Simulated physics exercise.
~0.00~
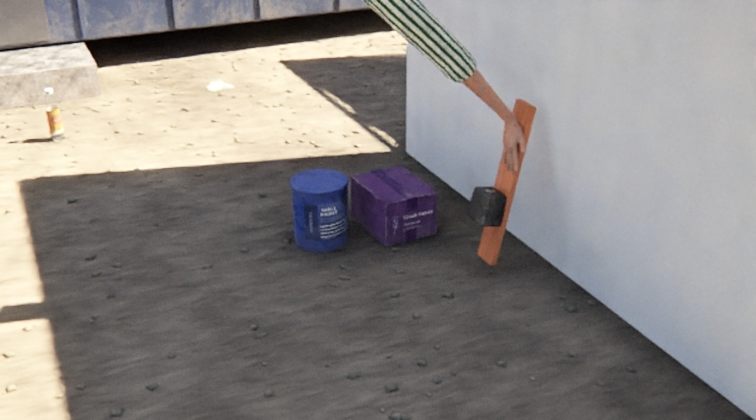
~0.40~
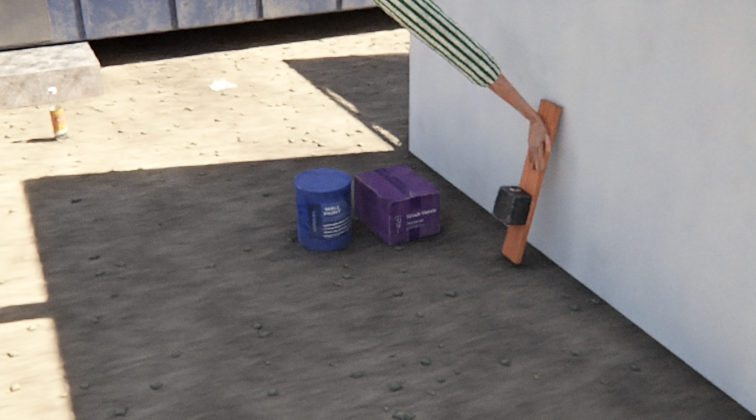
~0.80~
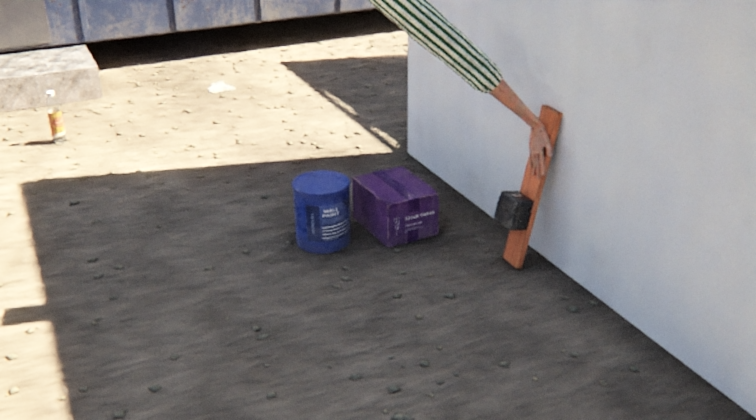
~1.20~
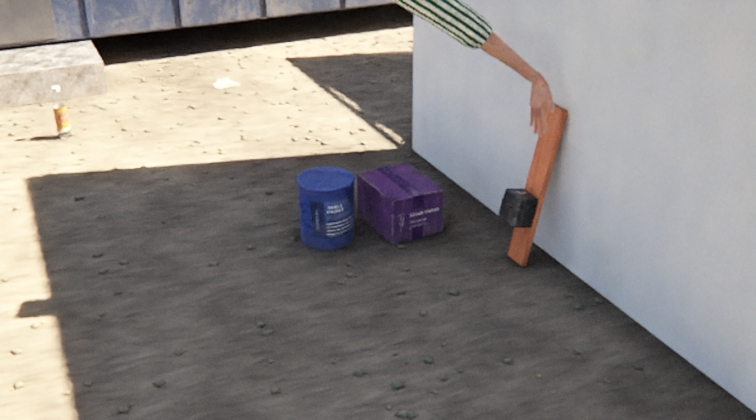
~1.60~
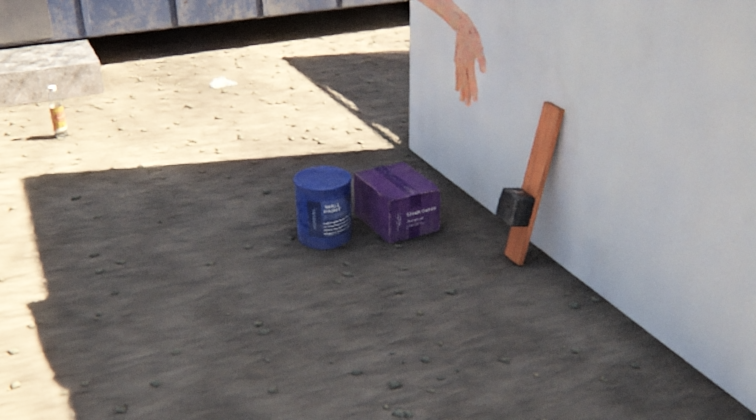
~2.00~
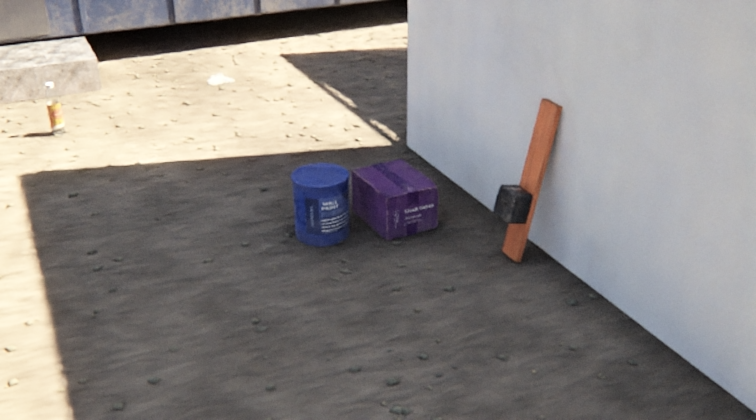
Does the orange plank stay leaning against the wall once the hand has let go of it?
Yes, it holds. The orange plank is still leaning against the pale wall after the hand has gone.
